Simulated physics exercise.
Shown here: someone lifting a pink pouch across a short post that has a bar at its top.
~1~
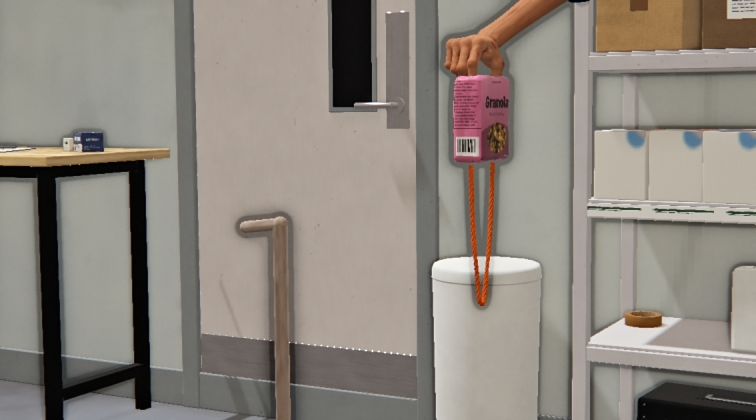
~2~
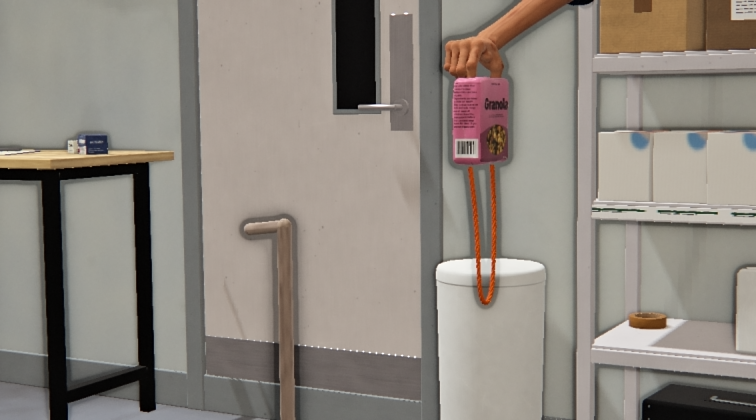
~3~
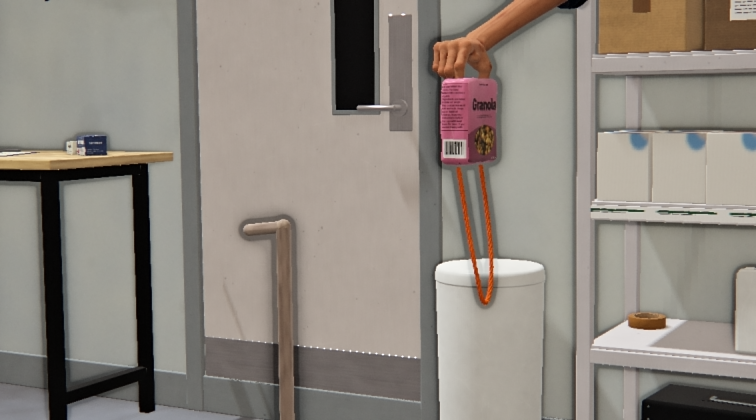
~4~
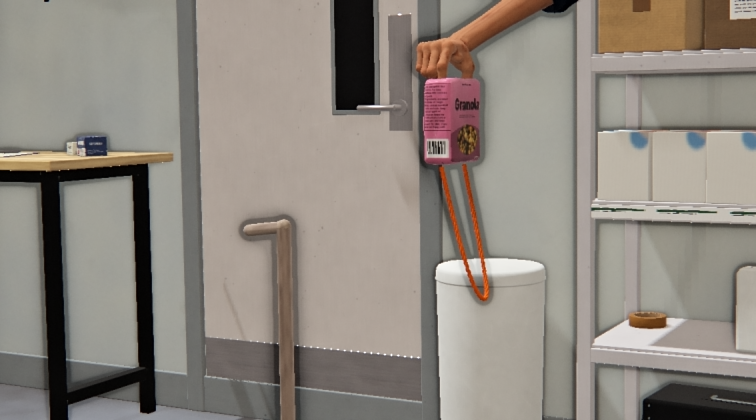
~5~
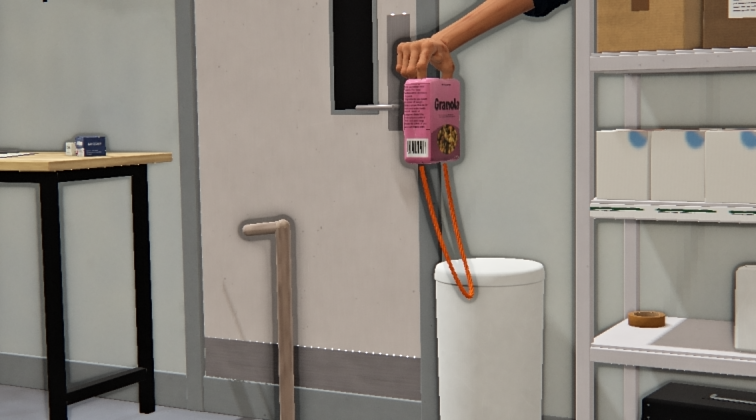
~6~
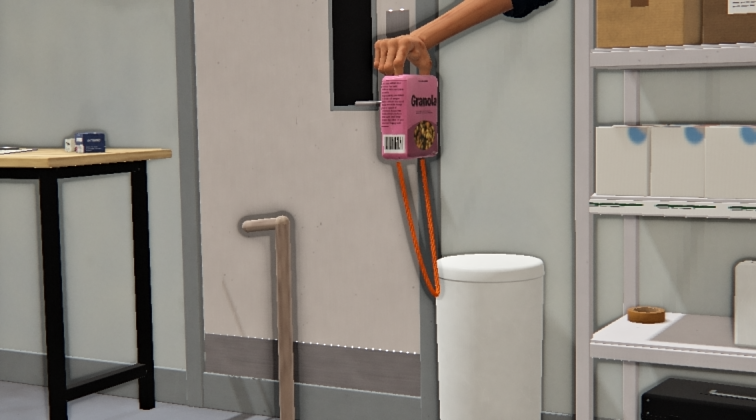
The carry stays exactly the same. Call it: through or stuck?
Through.
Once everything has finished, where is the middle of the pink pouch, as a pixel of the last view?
Roughly (154, 119).
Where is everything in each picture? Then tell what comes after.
The first picture shows pink pouch (482, 118); hook tip (246, 227).
The second picture shows pink pouch (481, 120); bottom of the loop (486, 303).
The third picture shows pink pouch (469, 121).
The fourth picture shows pink pouch (453, 121); bottom of the loop (485, 300).
The fifth picture shows pink pouch (433, 120).
The sixth picture shows pink pouch (410, 117); bottom of the loop (437, 295); hook tip (248, 227); hook points away from it, loop hangs below the hook.
Then, 0.36 s past the final frame, pouch nearing the post near (347, 117).
Then, 1.14 s past the final frame, pouch past the post near (220, 118).
Then, 1.60 s past the final frame, pouch past the post near (154, 119).
When it is over, pouch past the post near (154, 119). The pink pouch goes by freely.
